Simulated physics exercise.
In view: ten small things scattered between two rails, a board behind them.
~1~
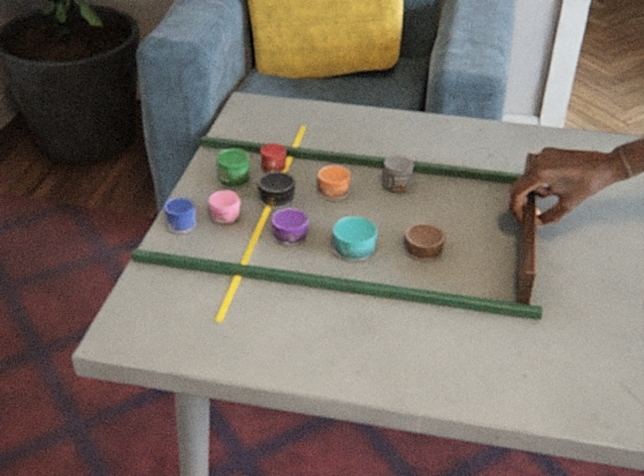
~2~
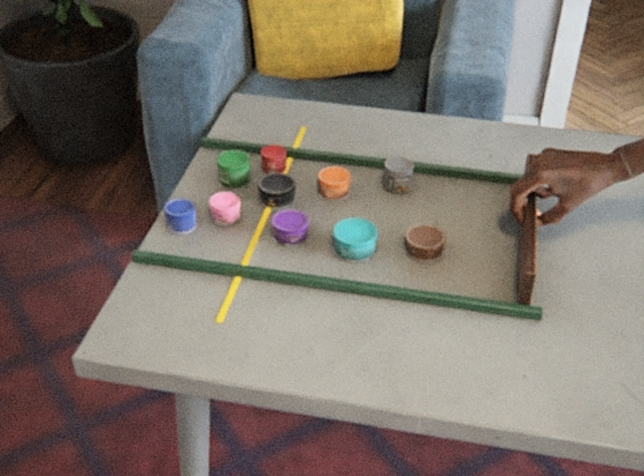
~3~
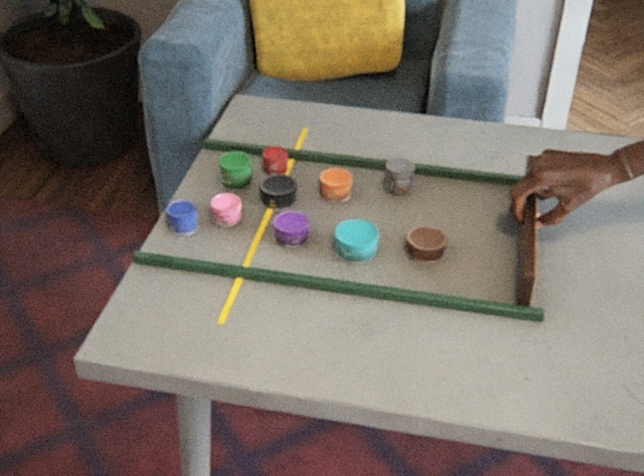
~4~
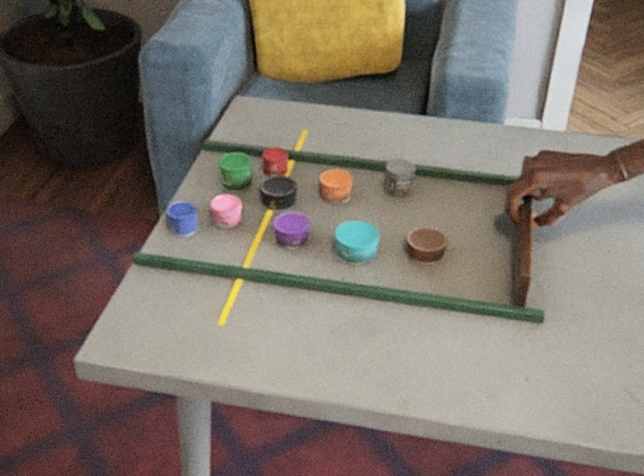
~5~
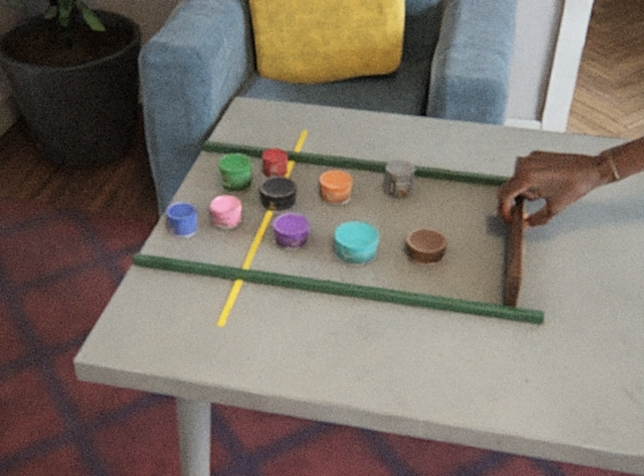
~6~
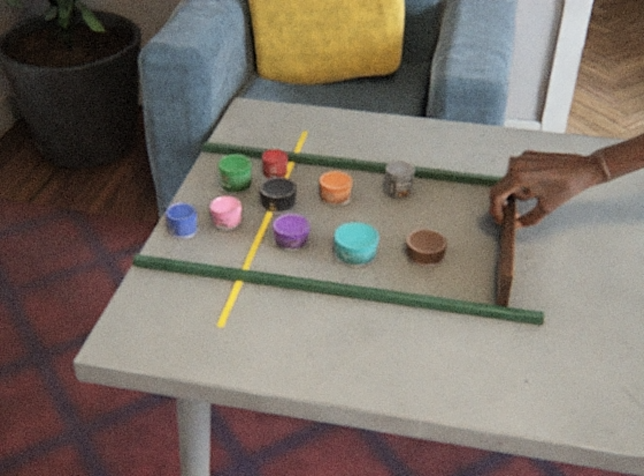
On a grey table, a hand sliding a wooden board slightly left between green rails, the ten small coloured pots staying still.
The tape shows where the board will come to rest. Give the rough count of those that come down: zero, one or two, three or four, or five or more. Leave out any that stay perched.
Outcome: The number that fall off is zero.
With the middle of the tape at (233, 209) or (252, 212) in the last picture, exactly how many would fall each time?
The counts: 1 and 0.
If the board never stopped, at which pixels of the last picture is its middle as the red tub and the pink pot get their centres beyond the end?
Near (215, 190) and (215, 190).
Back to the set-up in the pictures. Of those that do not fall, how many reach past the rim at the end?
It comes to 0.
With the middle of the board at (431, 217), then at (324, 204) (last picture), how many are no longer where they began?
By then 1, and 5.
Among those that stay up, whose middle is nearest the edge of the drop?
The blue tin ends nearest.
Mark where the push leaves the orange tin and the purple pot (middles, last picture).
About (266, 178), and the other about (206, 228).
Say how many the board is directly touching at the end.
That makes 5.
Early on, none off yet; blue tin at rest near (182, 221); green tin at rest near (235, 175); pink pot at rest near (226, 213).
Finally, the number that fall off is zero.
